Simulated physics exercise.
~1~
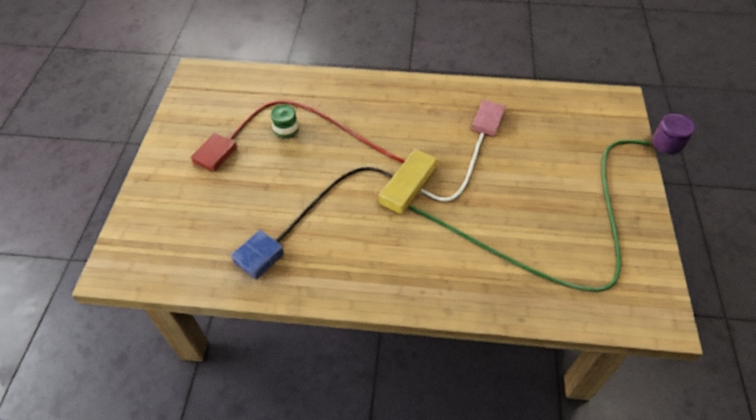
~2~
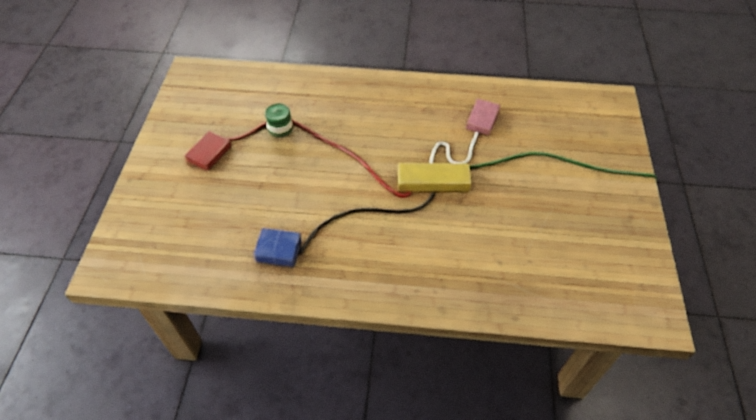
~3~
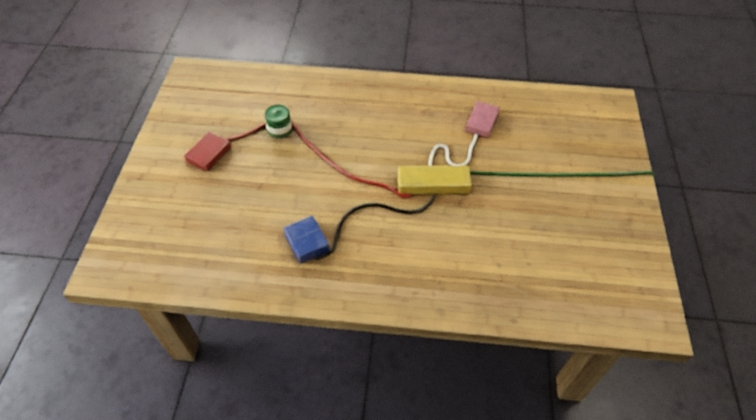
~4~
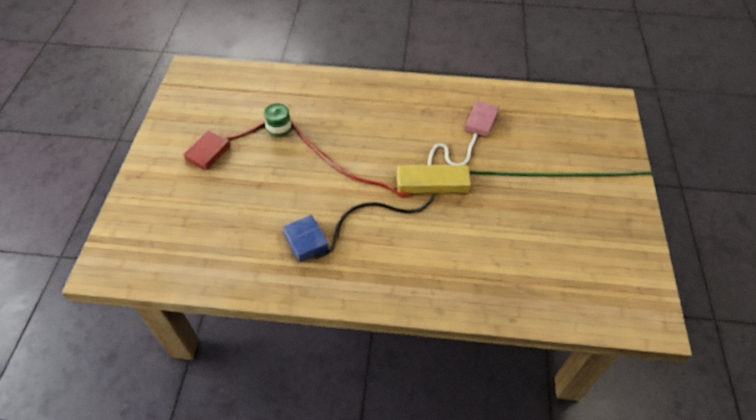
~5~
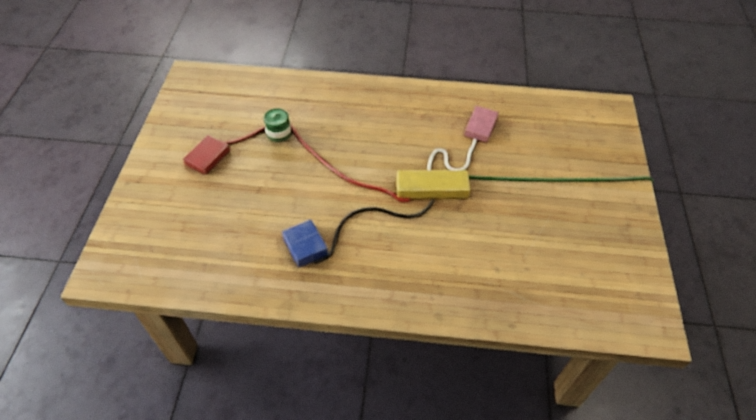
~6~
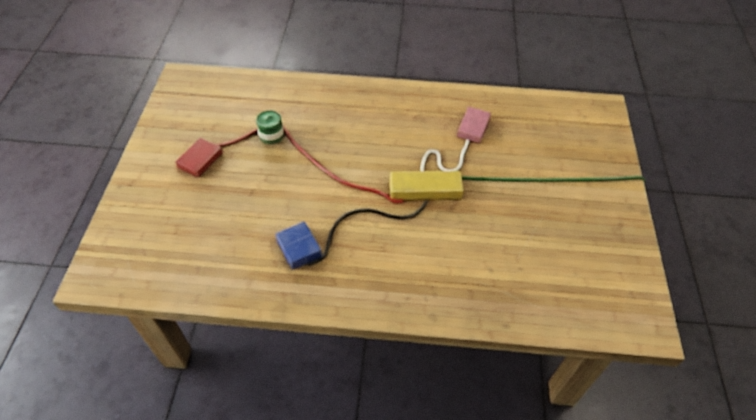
On a wooden table above dark floor tiles, cables link a yellow block to a red box, a blue box and a pink box, while a green cable curves to a purple cylinder just past the right edge. The purple cylinder drops out of view, and the yellow block turns and shifts right as the green cable sweeps upward. The blue box follows on its black cable, sliding right and then a little farther. The green cable straightens toward the right edge, and everything settles. The red box, pink box and green tin stay put, with the purple cylinder still unseen.
